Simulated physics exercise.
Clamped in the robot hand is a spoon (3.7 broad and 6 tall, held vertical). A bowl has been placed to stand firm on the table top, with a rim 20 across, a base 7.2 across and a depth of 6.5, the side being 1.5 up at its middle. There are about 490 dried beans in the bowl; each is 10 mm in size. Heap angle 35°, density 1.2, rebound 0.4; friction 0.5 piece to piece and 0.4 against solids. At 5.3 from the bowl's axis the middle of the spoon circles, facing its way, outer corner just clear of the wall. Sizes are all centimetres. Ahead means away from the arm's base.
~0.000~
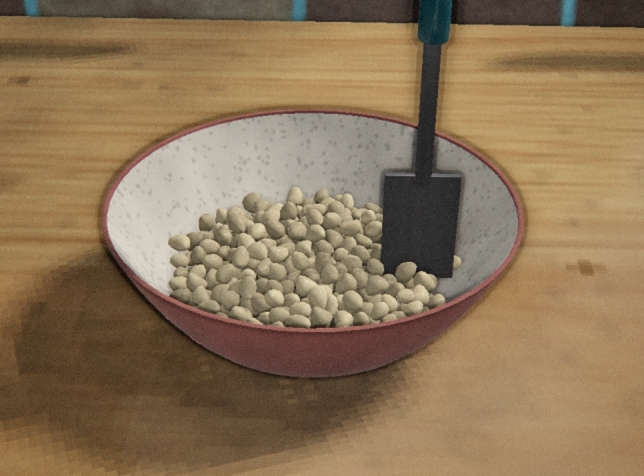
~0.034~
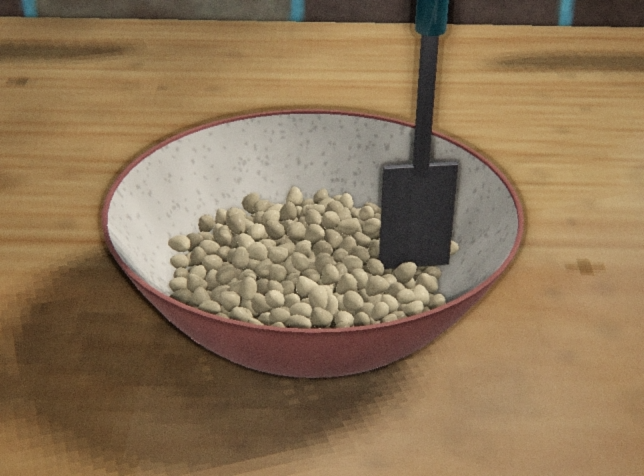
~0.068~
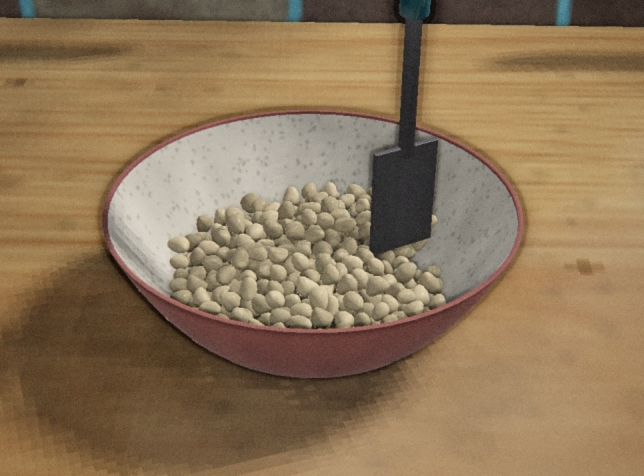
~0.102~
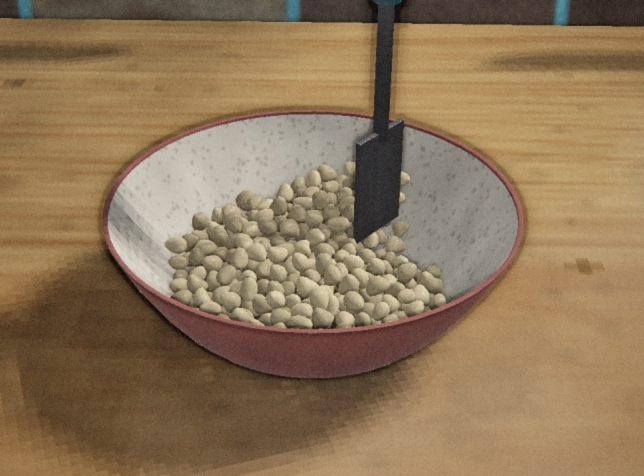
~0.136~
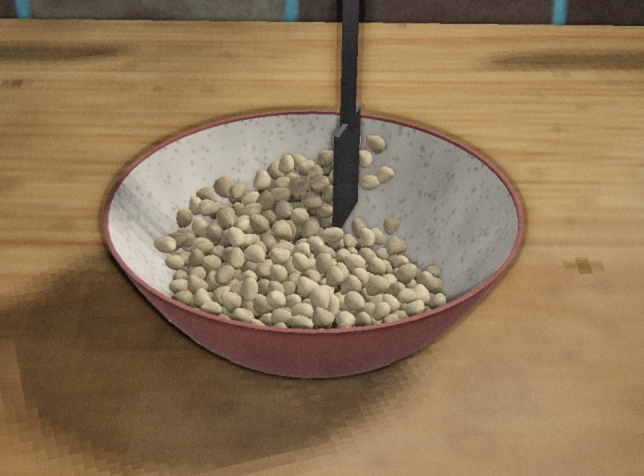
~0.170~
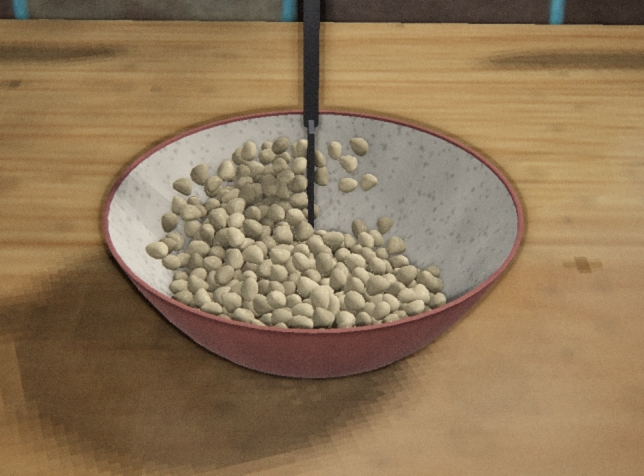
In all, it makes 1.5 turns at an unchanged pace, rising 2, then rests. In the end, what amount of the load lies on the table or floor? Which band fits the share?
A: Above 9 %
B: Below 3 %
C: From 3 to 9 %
From 3 to 9 % (C).
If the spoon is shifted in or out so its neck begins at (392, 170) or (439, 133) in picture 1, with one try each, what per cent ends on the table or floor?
I'd put it at around 0 and 0 percent.
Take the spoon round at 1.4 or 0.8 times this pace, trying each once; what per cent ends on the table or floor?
Estimates in order: Near 10 % and near 0 %.
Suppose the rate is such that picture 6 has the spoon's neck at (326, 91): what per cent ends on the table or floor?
Close to 0 in a hundred.
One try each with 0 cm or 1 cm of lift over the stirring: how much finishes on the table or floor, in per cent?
Roughly 10 and 5 per cent.
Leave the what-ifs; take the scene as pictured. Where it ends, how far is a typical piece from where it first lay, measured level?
Reading: Around 2 cm.
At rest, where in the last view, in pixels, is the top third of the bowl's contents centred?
I'd put it at about (331, 273).
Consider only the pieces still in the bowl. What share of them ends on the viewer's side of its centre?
Roughly 55 per cent.
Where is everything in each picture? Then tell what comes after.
Spoon neck at (425, 147), 0° round; upper third of the load around (304, 261), from x 180 to 450, top at y 200; 488 in the bowl, in the first frame.
Spoon neck at (423, 138), 9° round; upper third of the load around (304, 259), from x 180 to 445, top at y 200, in the second frame.
Spoon neck at (408, 119), 29° round; upper third of the load around (310, 253), from x 180 to 435, top at y 190, in the third frame.
Spoon neck at (382, 104), 50° round; upper third of the load around (305, 250), from x 180 to 435, top at y 155, in the fourth frame.
Spoon neck at (349, 94), 71° round; upper third of the load around (291, 237), from x 165 to 440, top at y 140, in the fifth frame.
Spoon neck at (311, 90), 92° round; upper third of the load around (274, 230), from x 160 to 440, top at y 145; 488 in the bowl, in the sixth frame.
After 0.45 s, 266° round, highest piece 8 above the table; 472 in the bowl, 8 on the table or floor, 8 in flight or on the tool.
After 0.74 s, 81° round, highest piece 7 above the table; 463 in the bowl, 23 on the table or floor, 2 in flight or on the tool.
After 1.08 s, 180° round, highest piece 5 above the table; 463 in the bowl, 25 on the table or floor.
After 1.78 s, 180° round, highest piece 5 above the table; 463 in the bowl, 25 on the table or floor.
At rest, 463 in the bowl, 25 on the table or floor. That is 5 % on the table or floor.
